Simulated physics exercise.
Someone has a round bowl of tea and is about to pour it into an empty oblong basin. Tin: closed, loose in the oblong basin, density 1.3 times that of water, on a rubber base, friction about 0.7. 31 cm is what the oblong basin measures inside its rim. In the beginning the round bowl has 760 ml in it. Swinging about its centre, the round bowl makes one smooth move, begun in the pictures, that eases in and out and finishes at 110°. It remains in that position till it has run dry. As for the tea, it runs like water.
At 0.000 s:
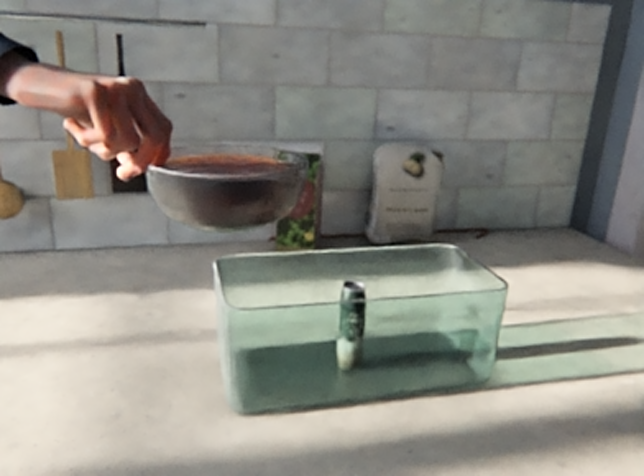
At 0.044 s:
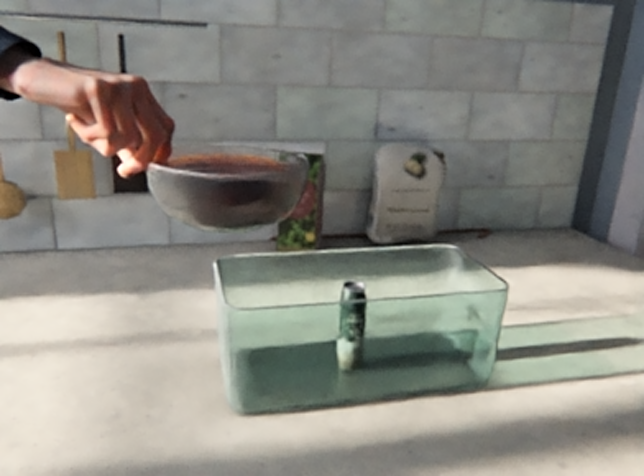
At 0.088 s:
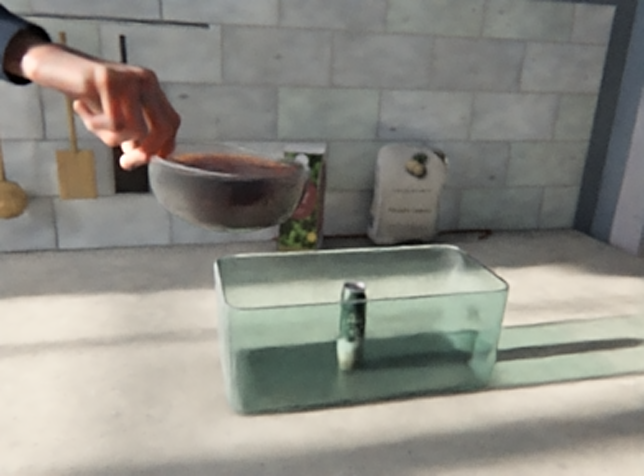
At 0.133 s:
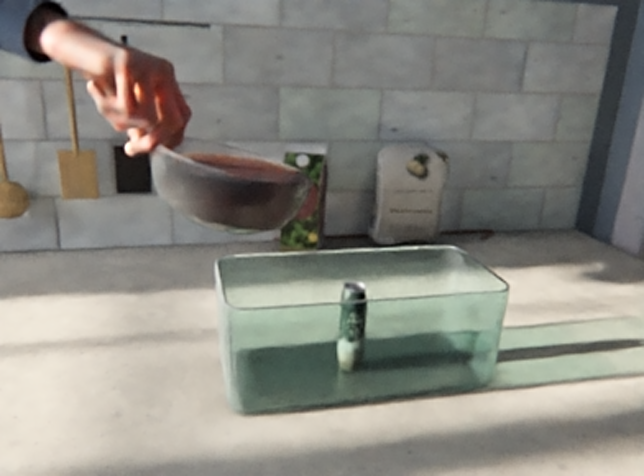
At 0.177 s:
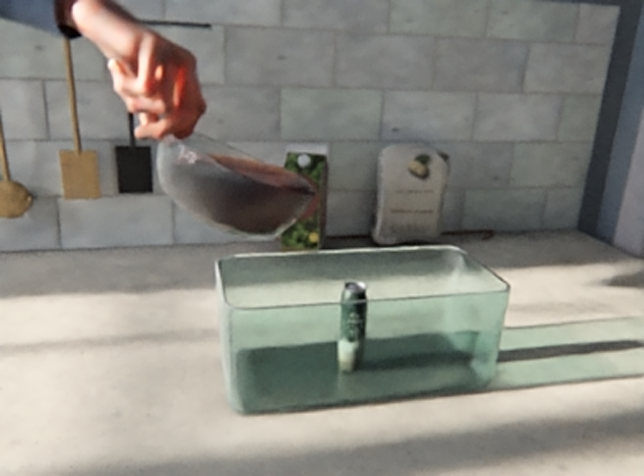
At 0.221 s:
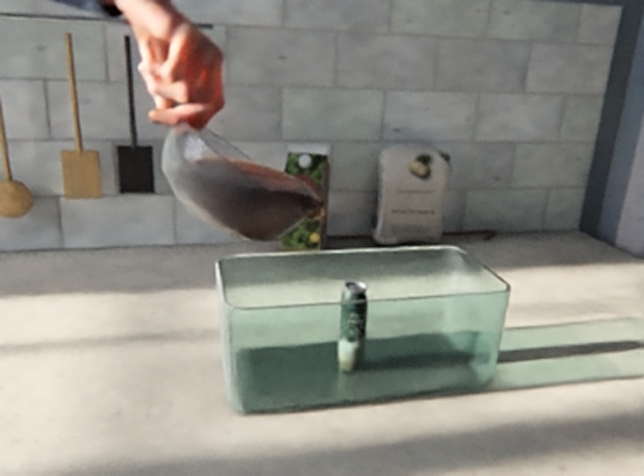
A hand holds a round glass bowl of reddish-brown liquid above a sunlit pale counter, seen from the front and slightly above. Below it sits a translucent green oblong basin with a small dark can upright inside, before a grey tiled wall, hanging utensils and two packages. The hand shifts right, tilting the bowl rightward, barely then more steeply, the liquid shifting inside, while the camera stays still.
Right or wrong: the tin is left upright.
Wrong.
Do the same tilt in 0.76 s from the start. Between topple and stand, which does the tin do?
Outcome - the tin remains standing.
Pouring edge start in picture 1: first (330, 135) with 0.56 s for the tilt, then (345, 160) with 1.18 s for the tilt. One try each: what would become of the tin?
Run one: It does not tip. Run two: It does not tip.
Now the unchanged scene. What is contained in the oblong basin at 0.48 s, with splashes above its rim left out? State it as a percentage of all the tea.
Near 82 in a hundred.
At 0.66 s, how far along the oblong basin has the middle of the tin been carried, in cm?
Some 2 cm.
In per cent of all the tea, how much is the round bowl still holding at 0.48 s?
Around 5 percent.
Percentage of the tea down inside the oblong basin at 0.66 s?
Some 98 percent of the total.
After 0.48 s the tilt is 103° and 5 per cent is still to pour; the tin stands where it began.
After 0.66 s the tilt is 110° and 0 per cent is still to pour; the tin leans 16°.
After 0.86 s the tilt is 110° and 0 per cent is still to pour; the tin leans 59°.
After 1.07 s the tilt is 110° and 0 per cent is still to pour; the tin lies on its side.
In the end the tin lies on its side.
